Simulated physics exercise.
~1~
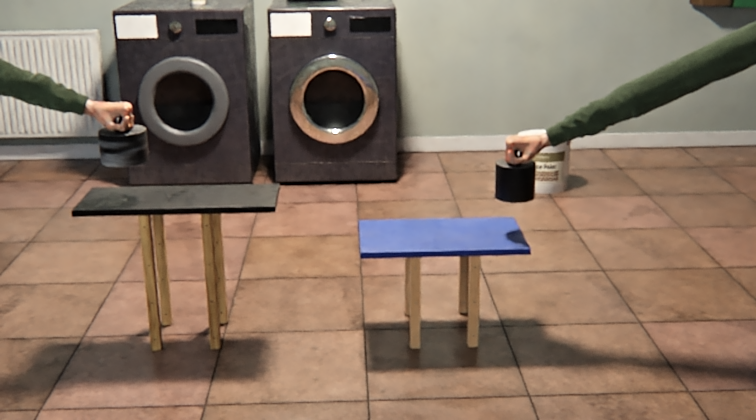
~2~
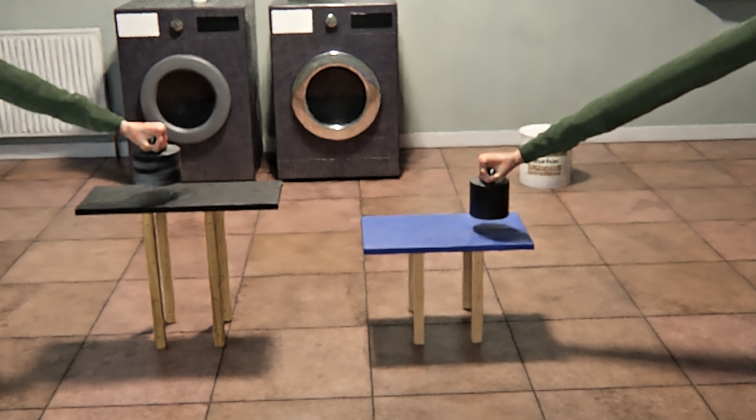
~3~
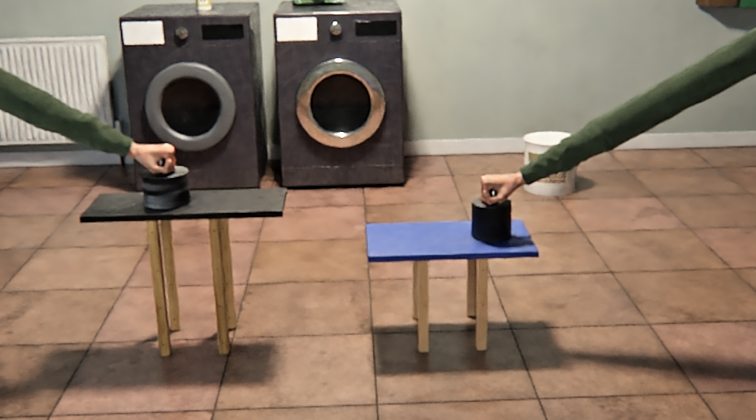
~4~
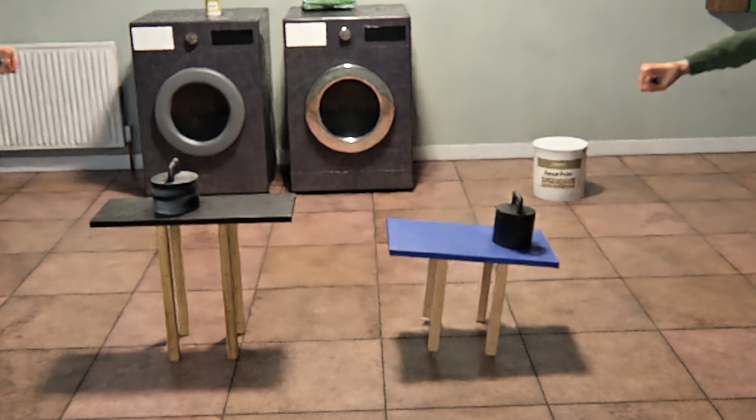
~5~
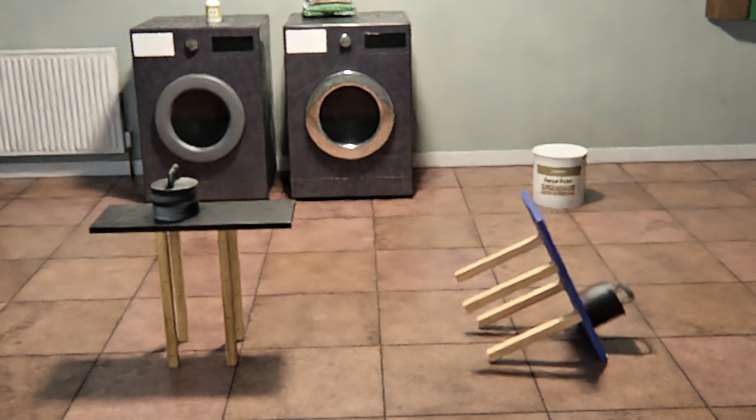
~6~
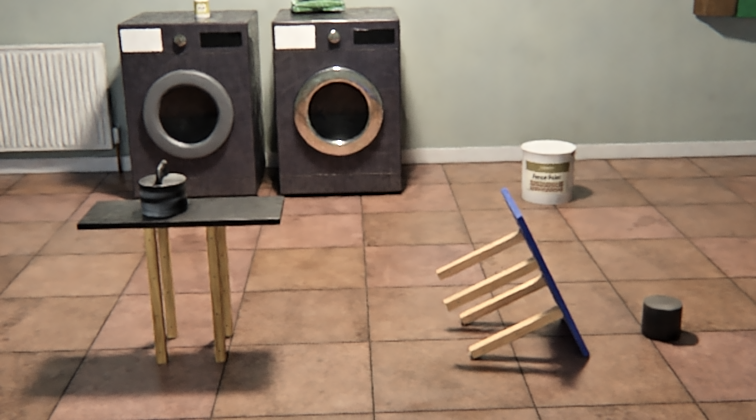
Two green-sleeved arms reach in from either side of a tiled room, each hand holding a dark cylinder by its hook, as a gently swaying camera looks on from the front. On the left stands a black-topped stand with wooden legs, on the right a lower blue-topped trestle, with two dark washing machines behind. The hands set the cylinders down, the right one near the trestle's right end, then let go and withdraw. The blue trestle tips over to the right and its cylinder slides off onto the floor. It ends leaning on its side, while the black stand remains upright, still holding its cylinder.
